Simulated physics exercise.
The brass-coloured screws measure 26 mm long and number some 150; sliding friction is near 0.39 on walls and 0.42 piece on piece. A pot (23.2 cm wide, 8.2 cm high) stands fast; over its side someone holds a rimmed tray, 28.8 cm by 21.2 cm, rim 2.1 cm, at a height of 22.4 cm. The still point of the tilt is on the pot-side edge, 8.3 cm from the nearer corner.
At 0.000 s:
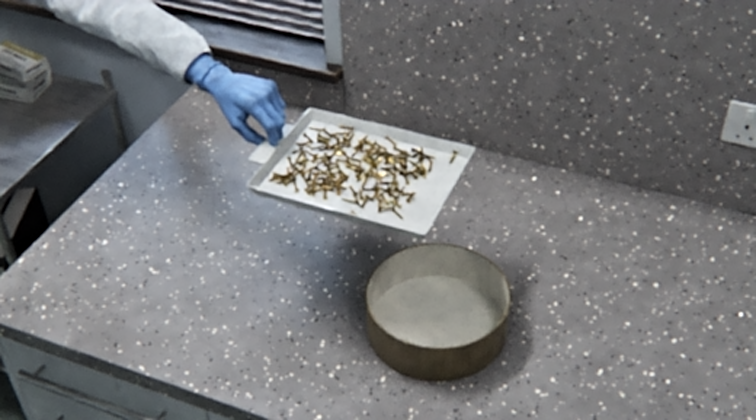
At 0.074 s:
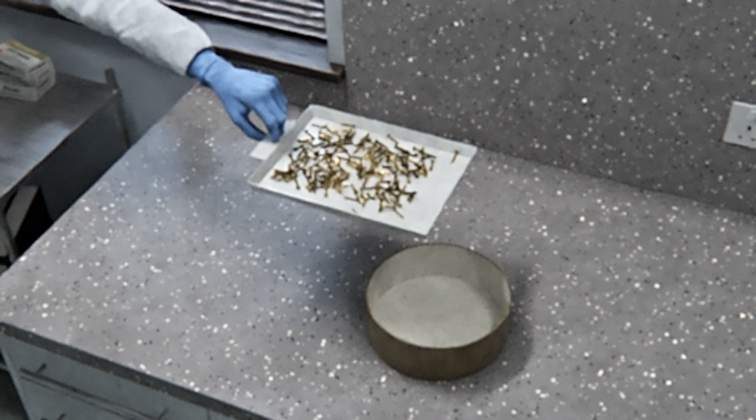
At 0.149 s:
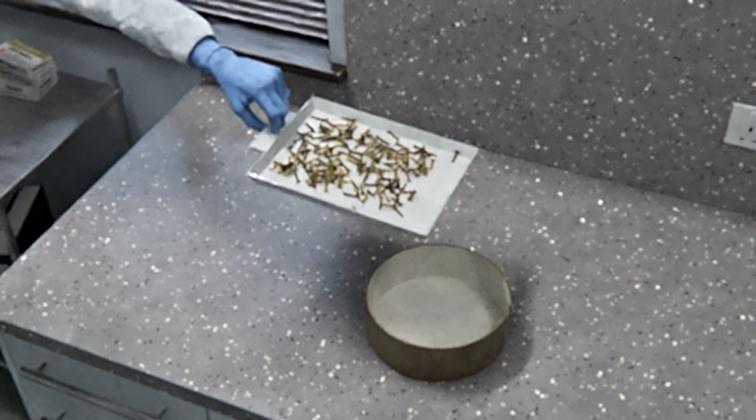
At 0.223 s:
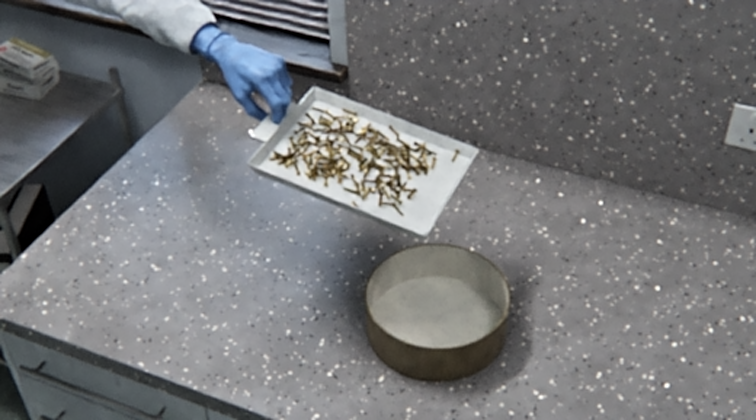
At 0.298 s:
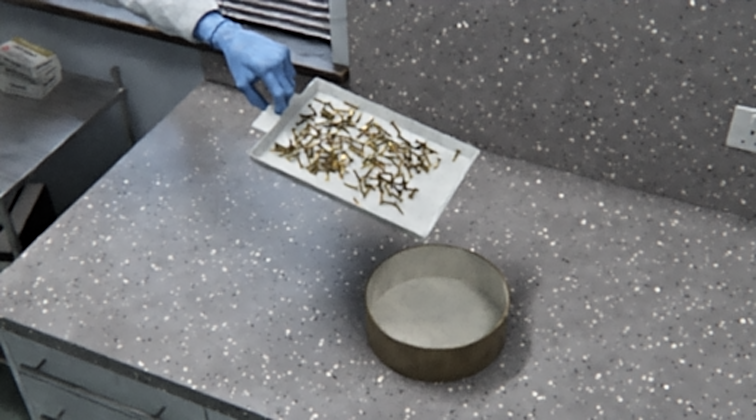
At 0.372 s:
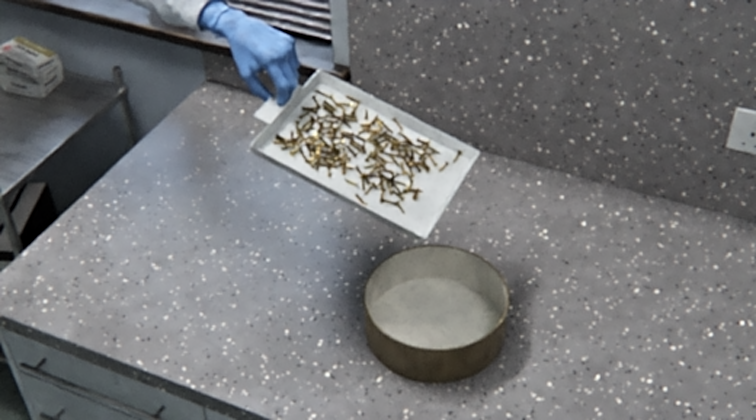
On a speckled counter, a gloved hand gradually tilts a tray of brass-coloured screws beside a round pot.
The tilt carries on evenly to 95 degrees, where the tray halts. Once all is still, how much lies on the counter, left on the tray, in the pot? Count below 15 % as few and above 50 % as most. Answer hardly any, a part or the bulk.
On the counter: A part; left on the tray: Hardly any; in the pot: The bulk.
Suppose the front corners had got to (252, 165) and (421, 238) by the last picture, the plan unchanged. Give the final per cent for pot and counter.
Pot 100, counter 0.
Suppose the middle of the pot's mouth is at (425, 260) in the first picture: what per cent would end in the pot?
Some 70 per cent.
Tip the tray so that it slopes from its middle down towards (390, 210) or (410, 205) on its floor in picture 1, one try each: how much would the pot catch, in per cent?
About 100 and 95 per cent.
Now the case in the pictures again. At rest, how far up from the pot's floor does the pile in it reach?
Some 1.5 cm.
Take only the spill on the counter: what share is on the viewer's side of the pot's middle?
Roughly 0 per cent.
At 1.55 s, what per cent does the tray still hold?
Some 85 per cent of the load.
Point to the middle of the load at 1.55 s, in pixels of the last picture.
Near (452, 196).
Then, at 1.08 s, tilt 53 degrees; the tray holds 90 %, the pot 0 %.
Then, at 1.55 s, tilt 78 degrees; the tray holds 85 %, the pot 10 %.
After 2.09 s, tilt 95 degrees; the tray holds 0 %, the pot 60 %.
In the end, at 3.1 s, counter 35 %, tray 0 %, pot 65 %.
